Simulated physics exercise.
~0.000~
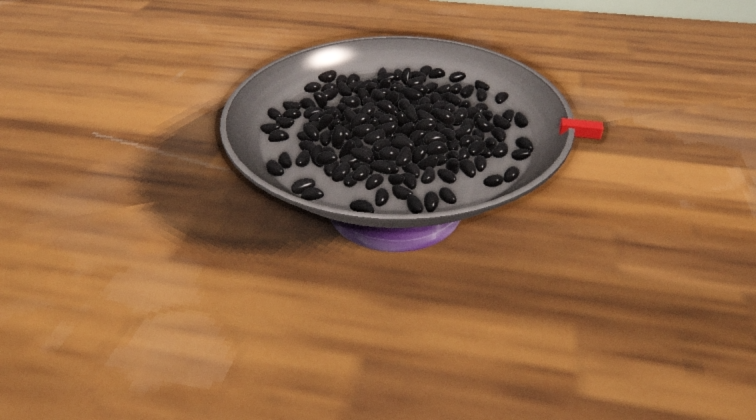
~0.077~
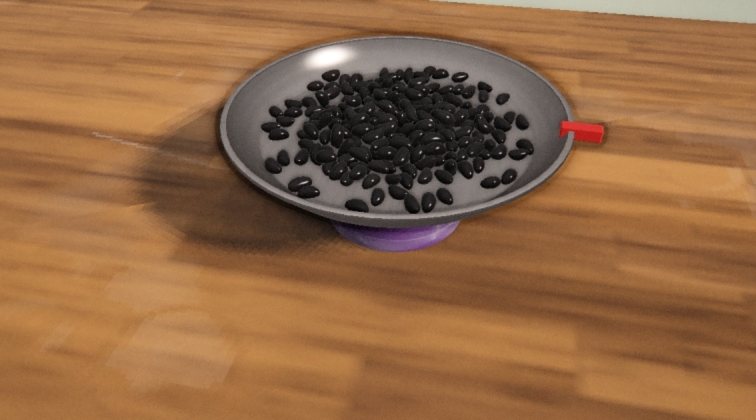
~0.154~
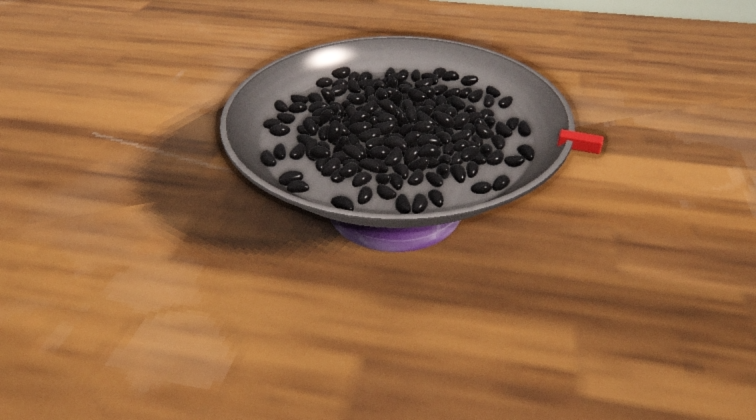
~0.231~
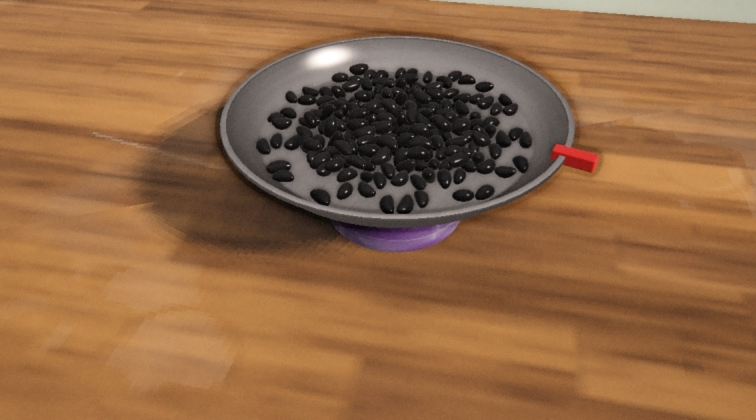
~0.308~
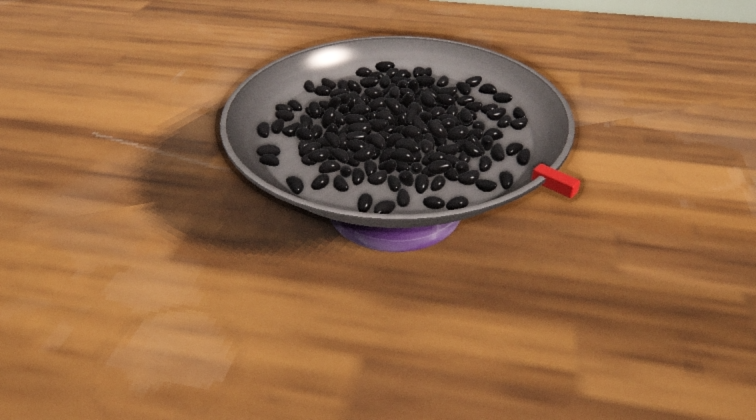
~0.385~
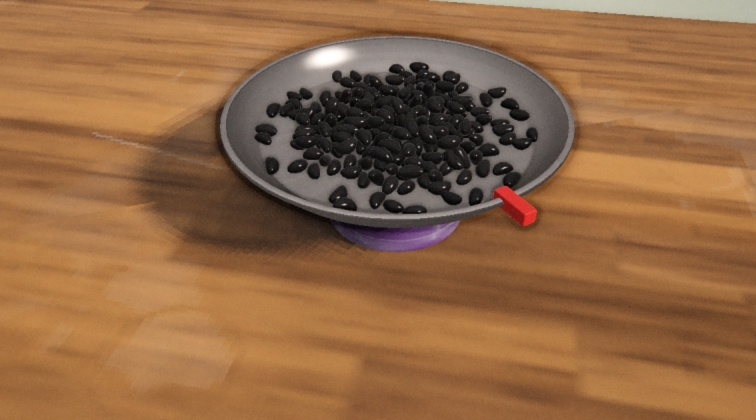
To begin with, a shallow grey dish heaped with small black beans sits on a purple base on a wooden surface, its red rim tag at the right. The dish barely turns at first, then rotates faster, carrying the beans around as the tag swings toward the front right.
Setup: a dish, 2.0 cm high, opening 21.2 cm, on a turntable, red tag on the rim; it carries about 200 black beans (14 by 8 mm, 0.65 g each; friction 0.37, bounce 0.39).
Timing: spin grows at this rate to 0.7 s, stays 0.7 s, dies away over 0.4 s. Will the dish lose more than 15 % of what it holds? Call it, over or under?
My call: Under.
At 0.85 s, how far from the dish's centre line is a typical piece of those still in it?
About 5.5 cm.
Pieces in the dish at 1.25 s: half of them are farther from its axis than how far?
Around 6.5 cm.
Then, at 0.85 s, dish 100 %; middle of the pieces not yet landed near (393, 125).
After 1.25 s, dish 100 %; middle of the pieces not yet landed near (398, 126).
After 1.61 s, dish 100 %; middle of the pieces not yet landed near (395, 127).
After 1.95 s, dish 100 %; middle of the pieces not yet landed near (395, 127).
At rest (2.2 s), dish 100 %.
